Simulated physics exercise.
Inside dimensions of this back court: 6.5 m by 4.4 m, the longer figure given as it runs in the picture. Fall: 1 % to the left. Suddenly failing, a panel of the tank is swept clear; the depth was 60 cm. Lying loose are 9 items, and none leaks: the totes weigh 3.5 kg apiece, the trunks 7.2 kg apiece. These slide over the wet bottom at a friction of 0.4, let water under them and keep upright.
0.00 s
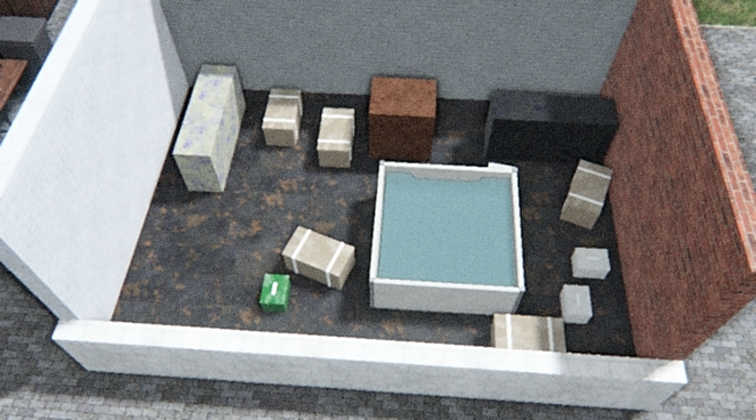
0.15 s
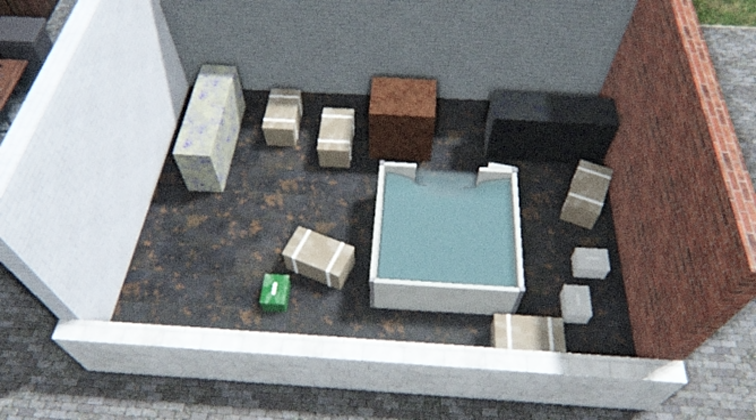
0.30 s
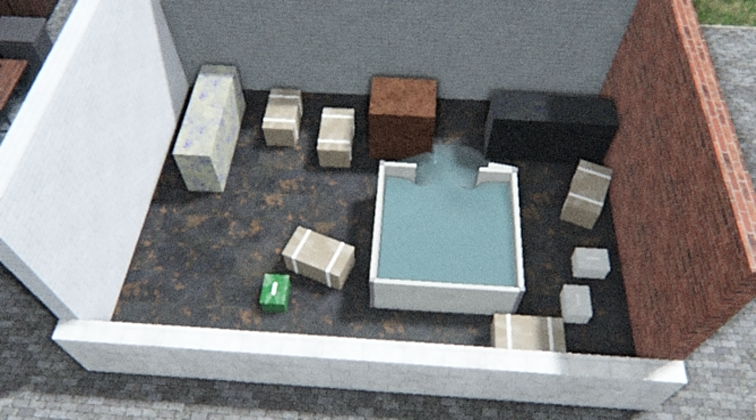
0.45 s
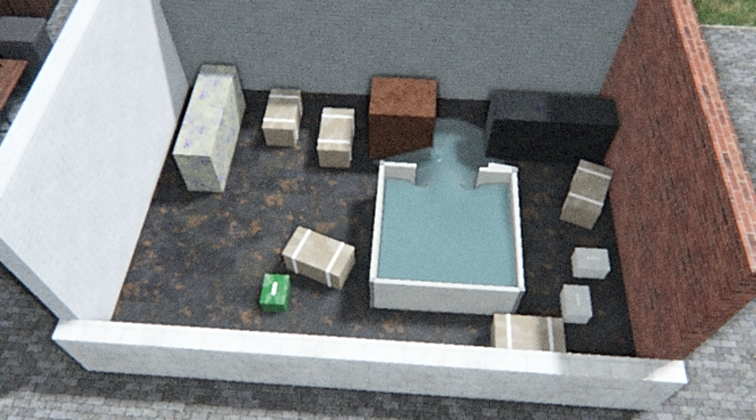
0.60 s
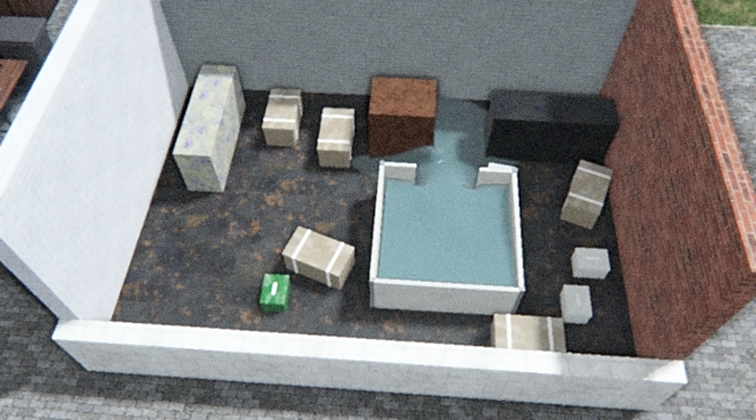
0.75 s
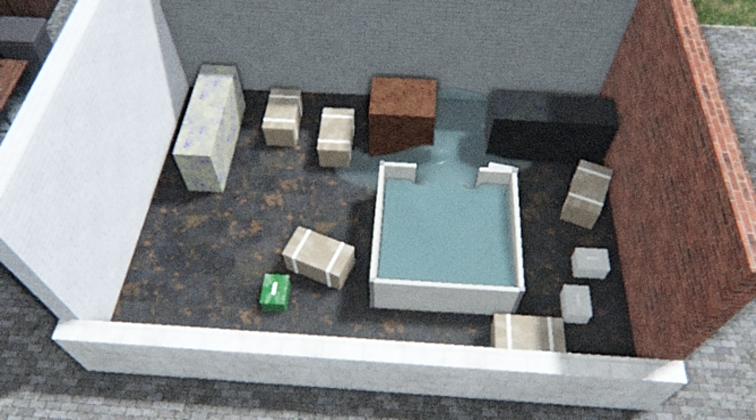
Water poured out through a gap in the back wall of a white tank and spread between the brown and black blocks to the grey wall, while the crates and green box stayed put.
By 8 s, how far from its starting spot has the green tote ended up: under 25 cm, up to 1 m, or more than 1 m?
I'm guessing it covers a short distance.
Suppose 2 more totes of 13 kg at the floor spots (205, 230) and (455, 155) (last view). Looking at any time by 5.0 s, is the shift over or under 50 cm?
As asked, in order: Shy of the mark; clear of the mark.
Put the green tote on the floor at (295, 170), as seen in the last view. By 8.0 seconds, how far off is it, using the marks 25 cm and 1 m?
As it turns out, it is swept away.
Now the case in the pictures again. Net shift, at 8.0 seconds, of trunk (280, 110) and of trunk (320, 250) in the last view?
The first ends 80 cm from its start, the second 10 cm.
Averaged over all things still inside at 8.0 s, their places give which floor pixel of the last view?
They average out to somewhere around (439, 260).
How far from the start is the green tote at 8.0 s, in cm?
Measured offset: Near 50 cm.
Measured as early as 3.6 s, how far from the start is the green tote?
It is about 0 cm out of place by then.
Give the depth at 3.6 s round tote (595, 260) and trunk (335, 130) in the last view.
Around 2 cm and 8 cm.
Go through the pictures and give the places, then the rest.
In the first picture, the green tote at (275, 289) rests on the ground; 2.9 m2 under water; 0 of 9 have shifted.
In the second picture, the green tote at (275, 289), on the bottom; 3.3 m2 under water; 0 of 9 have shifted.
In the third picture, the green tote at (275, 289) rests on the ground; 3.9 m2 under water; 0 of 9 have shifted.
In the fourth picture, the green tote at (275, 289) rests on the ground; water covers 4.3 m2; 0 of 9 have shifted.
In the fifth picture, the green tote at (275, 289) rests on the ground; 4.9 m2 under water; 0 of 9 have shifted.
In the sixth picture, the green tote at (275, 289), on the bottom; water covers 5.3 m2; 0 of 9 have shifted.
After 1.6 s the green tote is near (275, 289), 0.0 m from its start, aground; 0 afloat.
After 3.6 s the green tote is near (275, 289), 0.0 m from its start, aground; 3 afloat.
After 5.6 s the green tote is near (276, 289), 0.0 m from its start, aground; 3 afloat.
After 8.0 s the green tote is near (315, 293), 0.5 m from its start, afloat; 9 afloat.
